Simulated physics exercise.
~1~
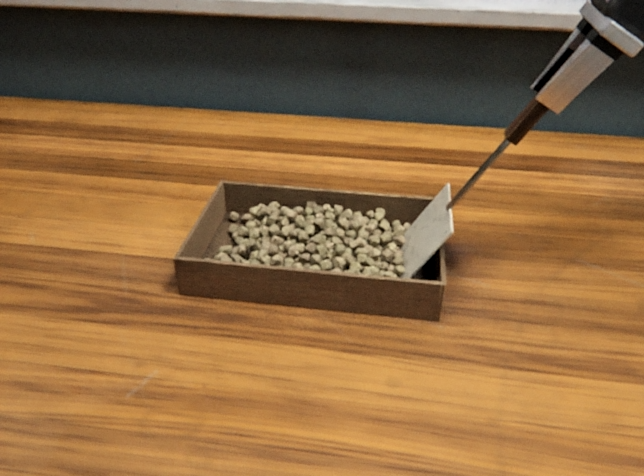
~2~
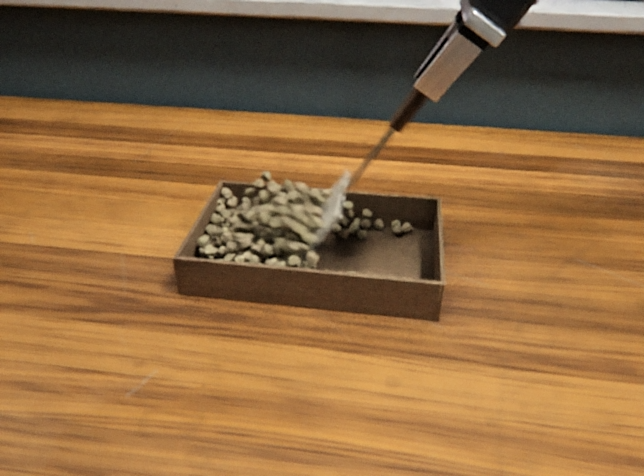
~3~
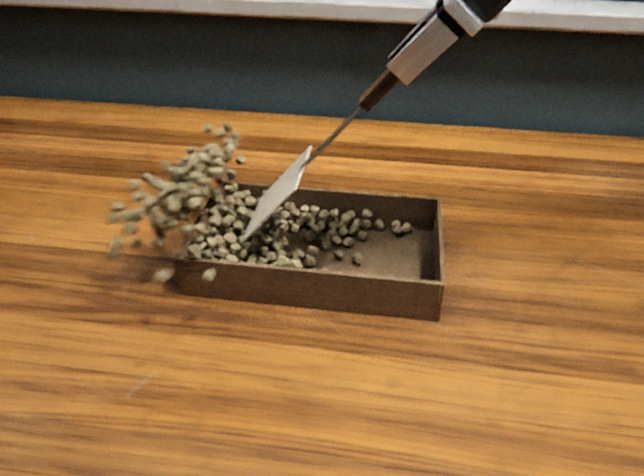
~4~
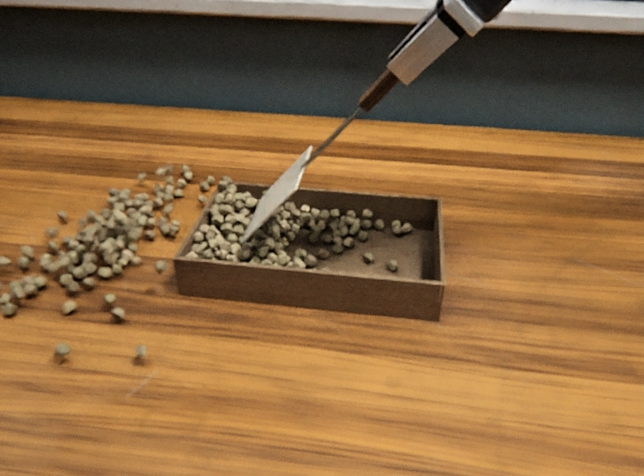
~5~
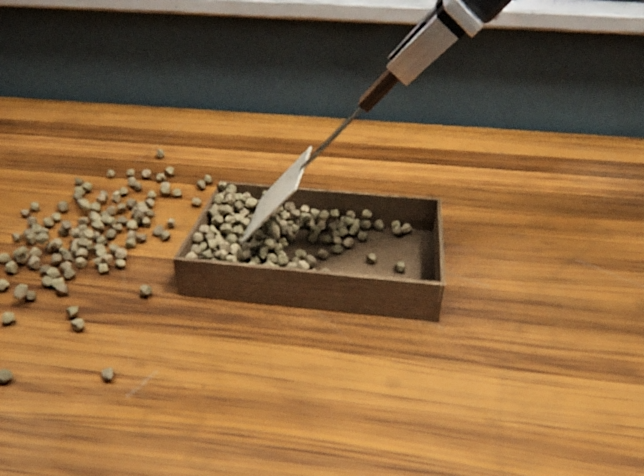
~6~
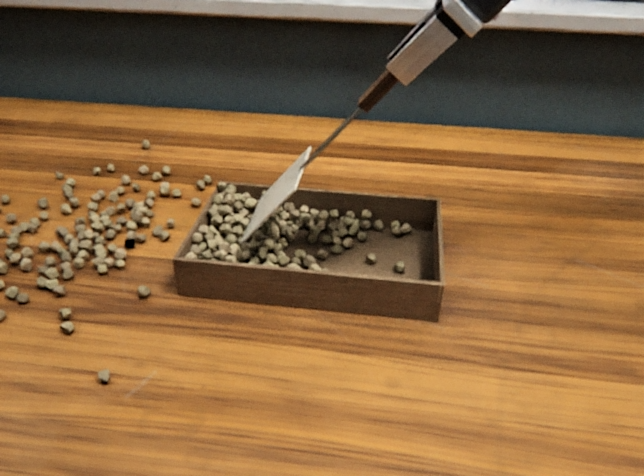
Spatula held by a gripper sweeping pebbles left through a trough, flinging some over the end to scatter across the wooden table.
